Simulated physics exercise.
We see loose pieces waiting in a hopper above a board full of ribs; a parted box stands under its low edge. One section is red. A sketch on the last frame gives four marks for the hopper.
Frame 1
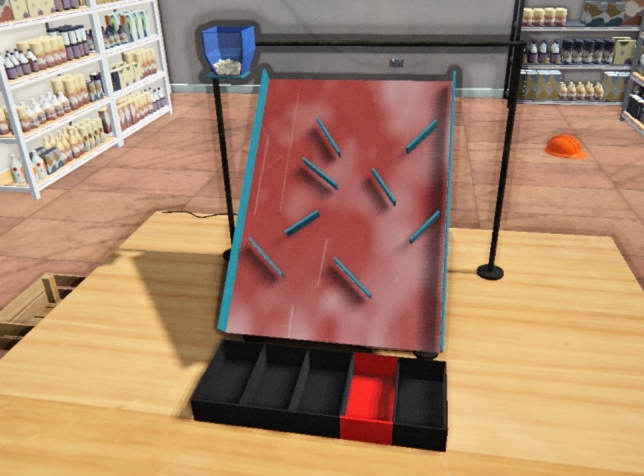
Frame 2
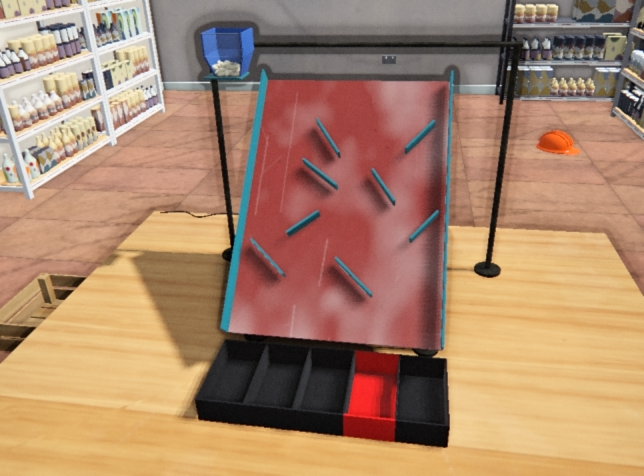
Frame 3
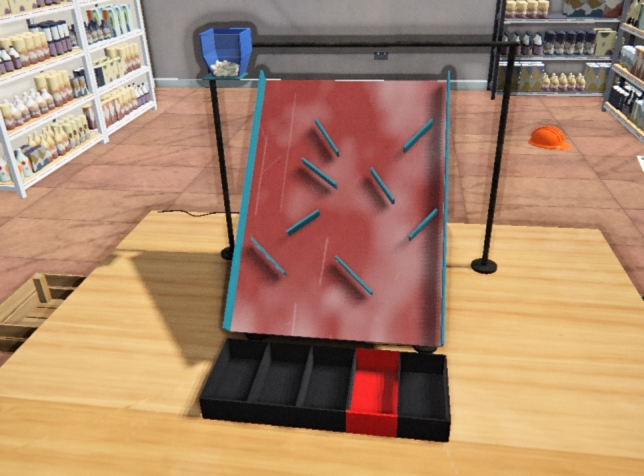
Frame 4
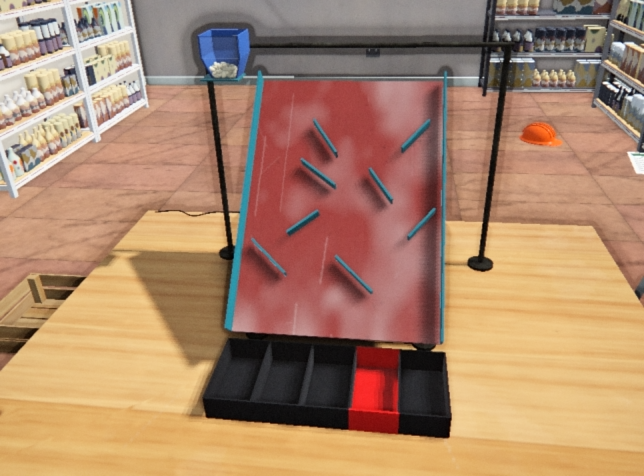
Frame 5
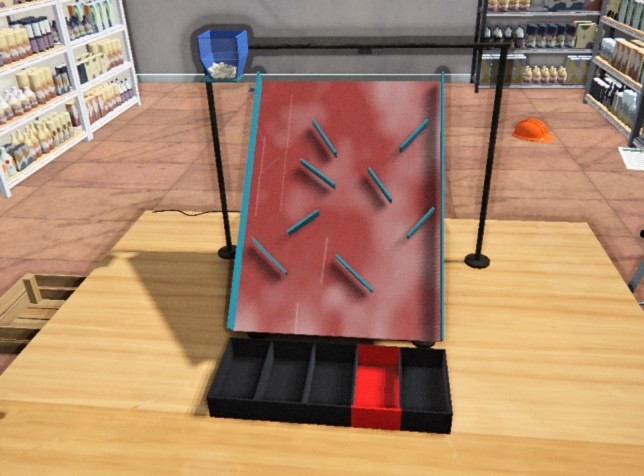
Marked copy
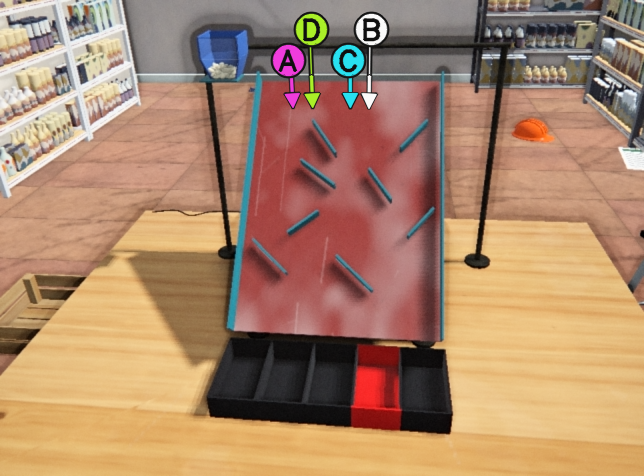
In a shop, the view drifts slightly around a still ribbed board and hopper.
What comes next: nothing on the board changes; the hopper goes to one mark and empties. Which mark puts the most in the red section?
Use mark B.
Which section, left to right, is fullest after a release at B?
The fourth.
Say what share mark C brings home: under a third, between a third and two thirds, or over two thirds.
Mark C gives under a third.
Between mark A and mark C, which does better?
C.
On the marked copy, mark A meets the board at (292, 102); mark B meets the board at (369, 103); mark C meets the board at (350, 102); mark D meets the board at (312, 102).
For mark A, about a tenth in the red section, the larger part in other sections, about a tenth held on the board.
For mark B, roughly two thirds in the red section, roughly a third in other sections.
For mark C, roughly a quarter in the red section, the larger part in other sections.
For mark D, about a tenth in the red section, the larger part in other sections, about a tenth held on the board.
